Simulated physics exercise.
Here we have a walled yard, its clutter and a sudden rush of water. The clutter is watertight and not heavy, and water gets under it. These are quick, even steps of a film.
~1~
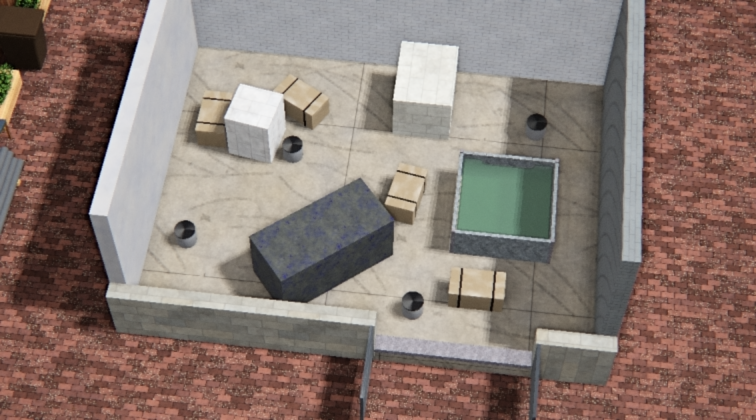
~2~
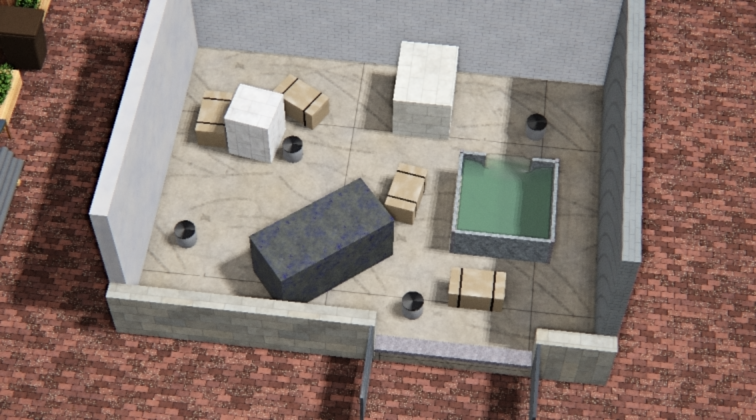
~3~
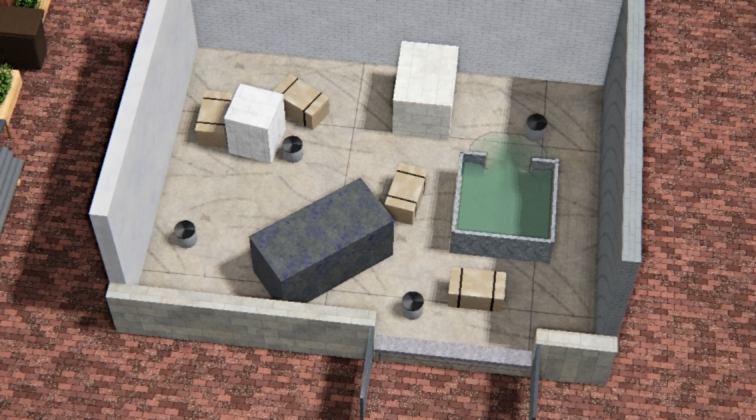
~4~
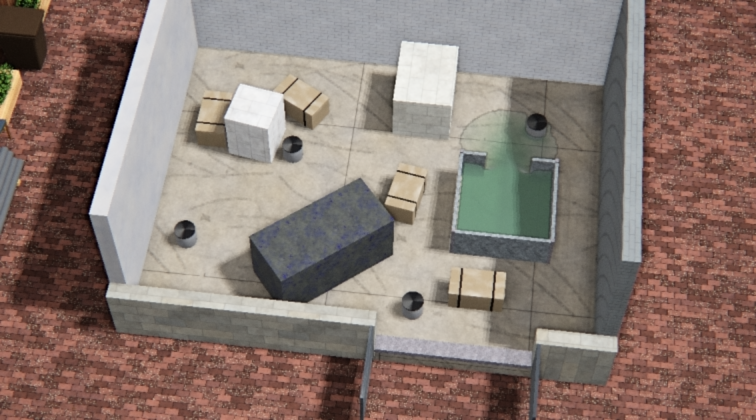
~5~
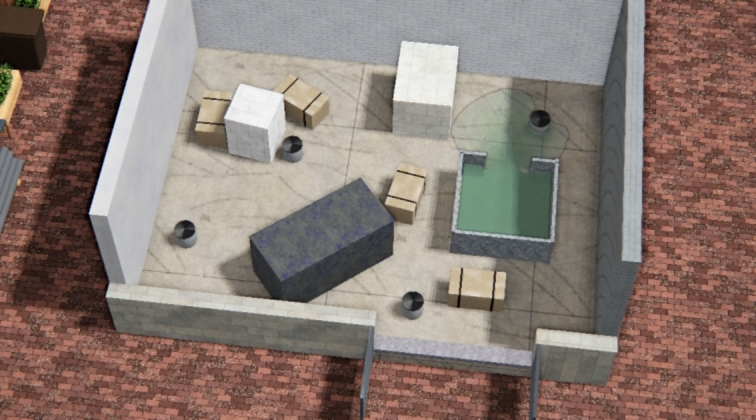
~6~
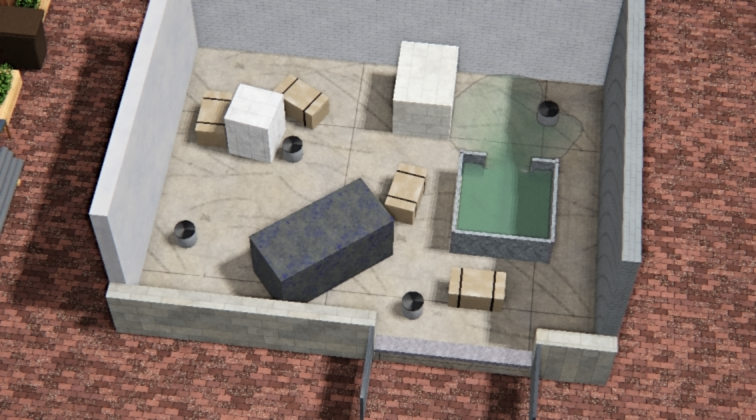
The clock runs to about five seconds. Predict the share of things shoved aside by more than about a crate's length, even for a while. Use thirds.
That comes to under a third.
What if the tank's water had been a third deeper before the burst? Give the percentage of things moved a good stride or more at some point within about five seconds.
Some 10 per cent.
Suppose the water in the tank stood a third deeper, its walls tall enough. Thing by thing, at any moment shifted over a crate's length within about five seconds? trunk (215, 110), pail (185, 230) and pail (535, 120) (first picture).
As listed: Never so far, under that, swept aside.
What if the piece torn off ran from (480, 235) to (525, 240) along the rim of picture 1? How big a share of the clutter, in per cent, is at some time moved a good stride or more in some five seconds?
Roughly 10 per cent.
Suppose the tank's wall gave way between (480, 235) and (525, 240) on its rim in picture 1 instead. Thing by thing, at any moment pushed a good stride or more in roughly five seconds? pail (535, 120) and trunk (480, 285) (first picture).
In that order: Short of that, swept aside.
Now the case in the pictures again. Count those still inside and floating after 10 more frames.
It comes to 1.
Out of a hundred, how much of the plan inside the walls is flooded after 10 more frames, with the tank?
I make it 25 per cent.
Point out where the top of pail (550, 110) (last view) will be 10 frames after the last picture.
At about (578, 105).
A moment on, 1 of 8 are well off their spots; 0 afloat.
Next, 1 of 8 are well off their spots; 1 afloat.
Later, 1 of 8 are well off their spots; 0 afloat.
In the end, 0 of 8 are well off their spots, and 1 have been at some point; 1 afloat.
